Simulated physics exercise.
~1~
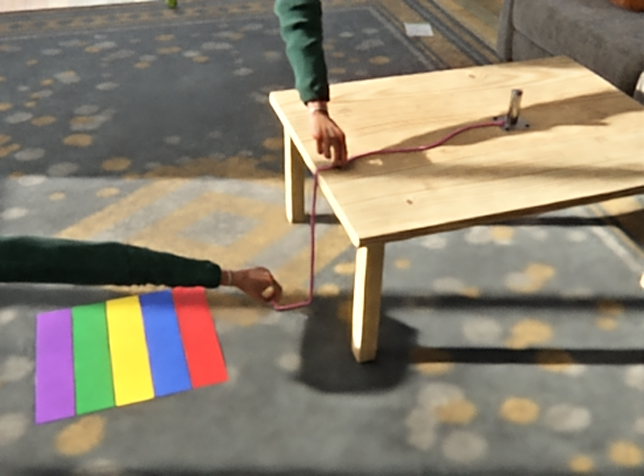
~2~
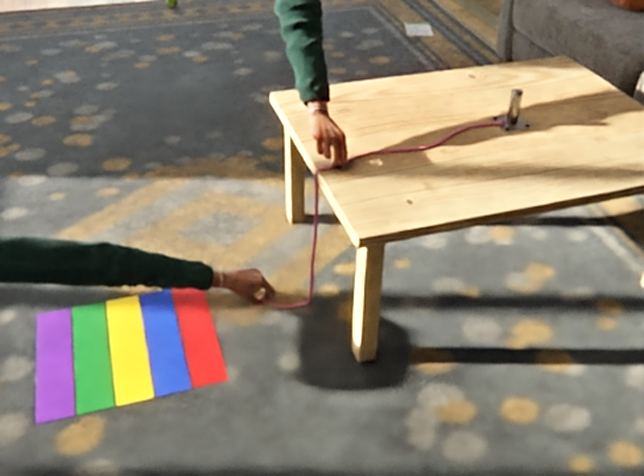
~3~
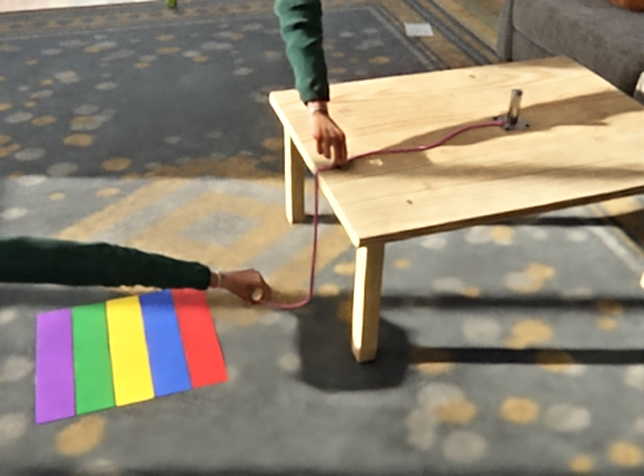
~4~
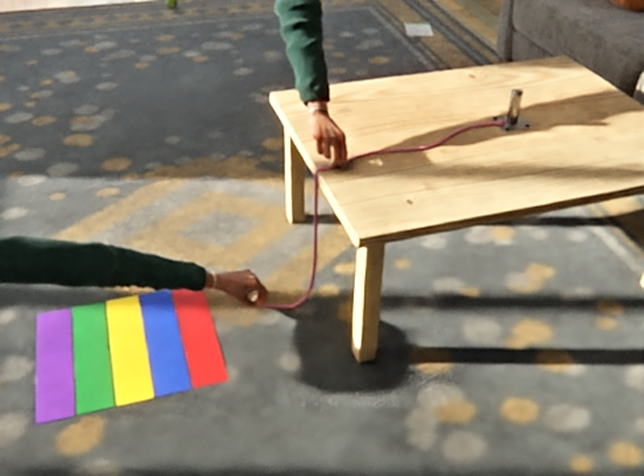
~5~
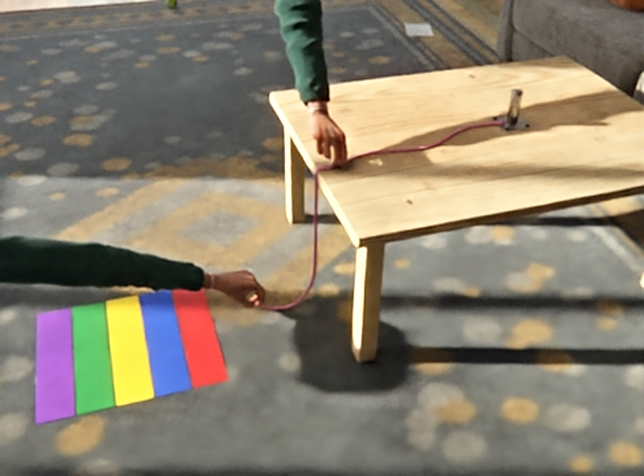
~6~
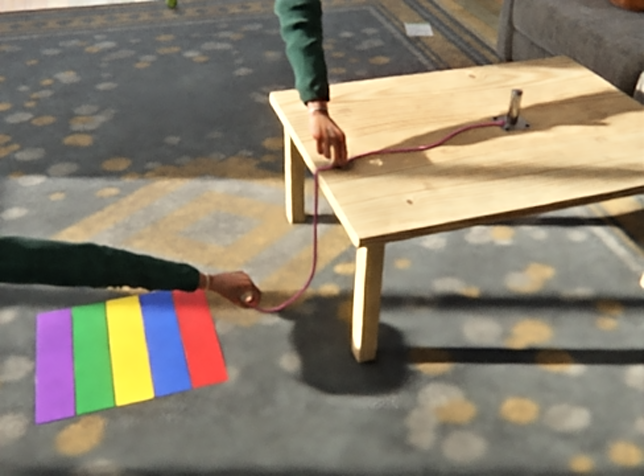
Hand drawing the end of a thin red lead slowly left beside coloured floor strips, another hand holding it at the table edge.
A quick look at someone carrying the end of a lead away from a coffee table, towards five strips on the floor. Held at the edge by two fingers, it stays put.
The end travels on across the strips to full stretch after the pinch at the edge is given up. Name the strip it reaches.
The blue strip.
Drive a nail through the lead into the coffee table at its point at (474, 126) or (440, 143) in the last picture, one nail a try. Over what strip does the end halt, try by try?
Going one at a time, you'd get blue and then blue.
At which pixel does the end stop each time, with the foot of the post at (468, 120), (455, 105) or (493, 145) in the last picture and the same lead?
First close to (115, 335), next close to (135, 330), last close to (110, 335).
Early on, end near (227, 310); short of the strips.
Midway, end near (186, 318); over red.
At the end of the slack, end near (162, 323); over blue. It gets as far as the blue strip.
